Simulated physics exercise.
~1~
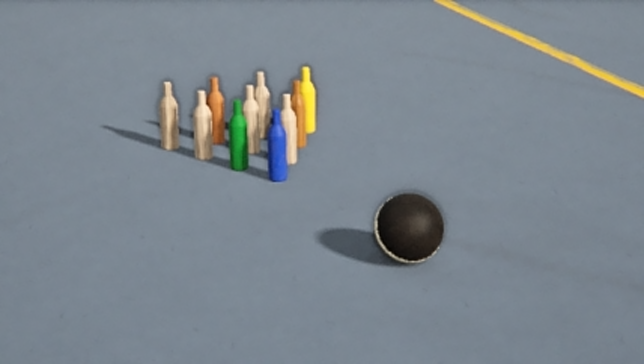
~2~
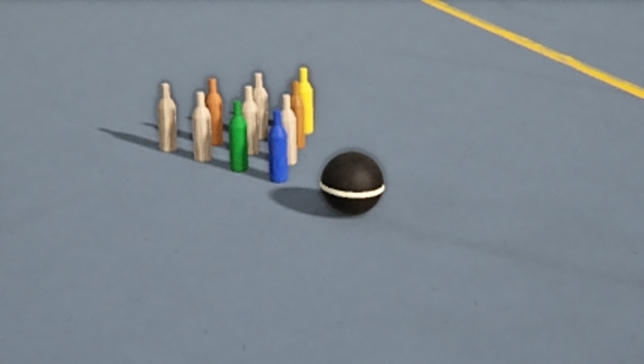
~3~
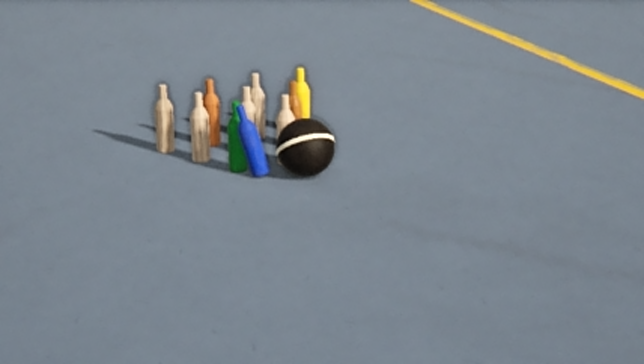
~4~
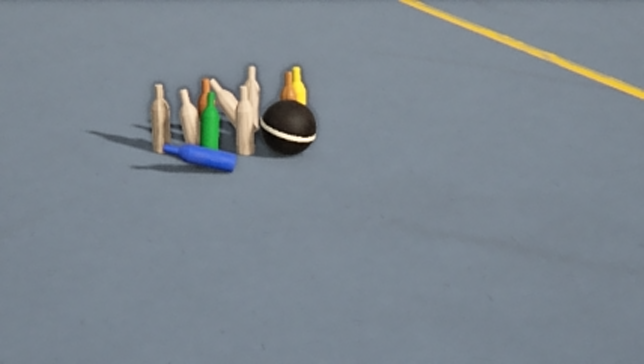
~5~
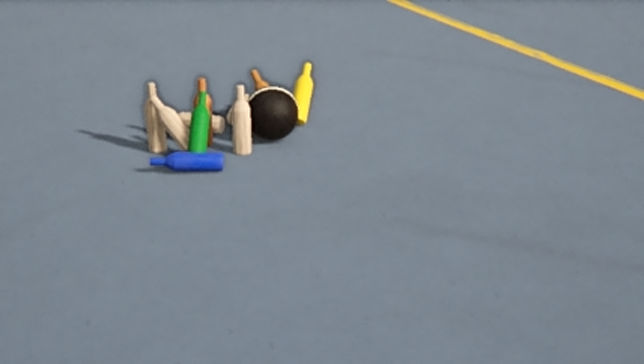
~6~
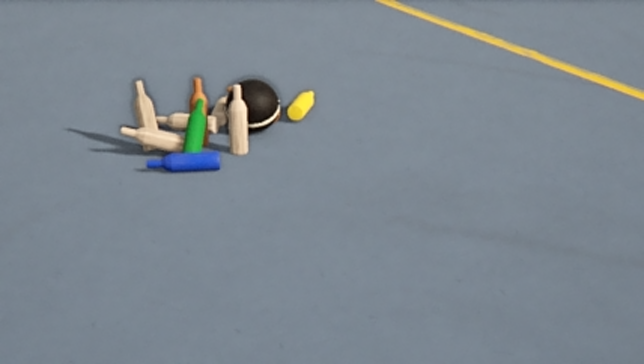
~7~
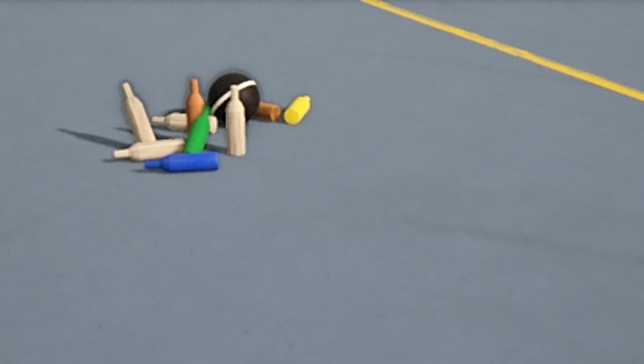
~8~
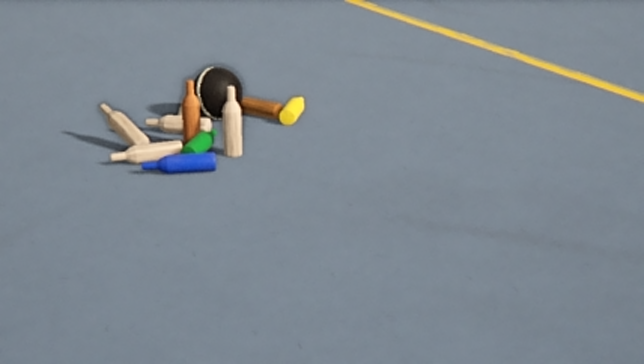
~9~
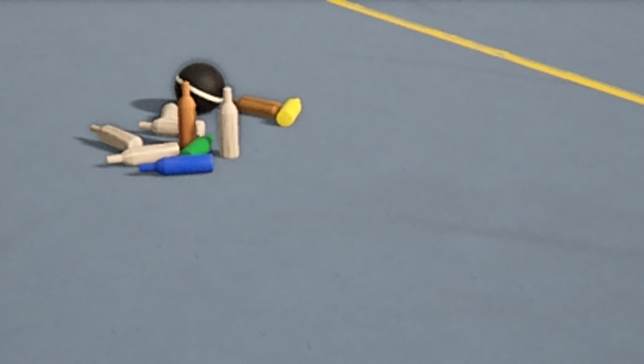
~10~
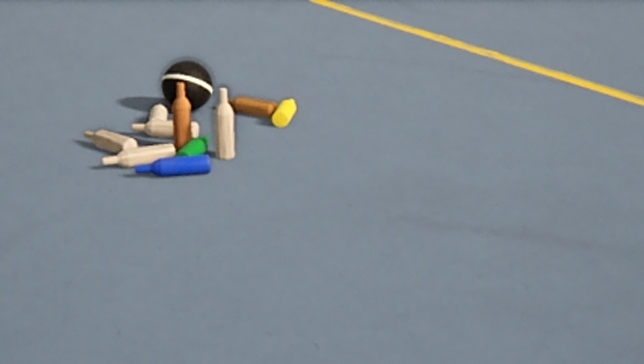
On a plain grey-blue floor with a yellow line, a dark ball with a pale band rolls up and left into a cluster of bottle-shaped skittles, toppling the blue one, then the yellow and green; two skittles remain standing as the ball rolls away behind them.
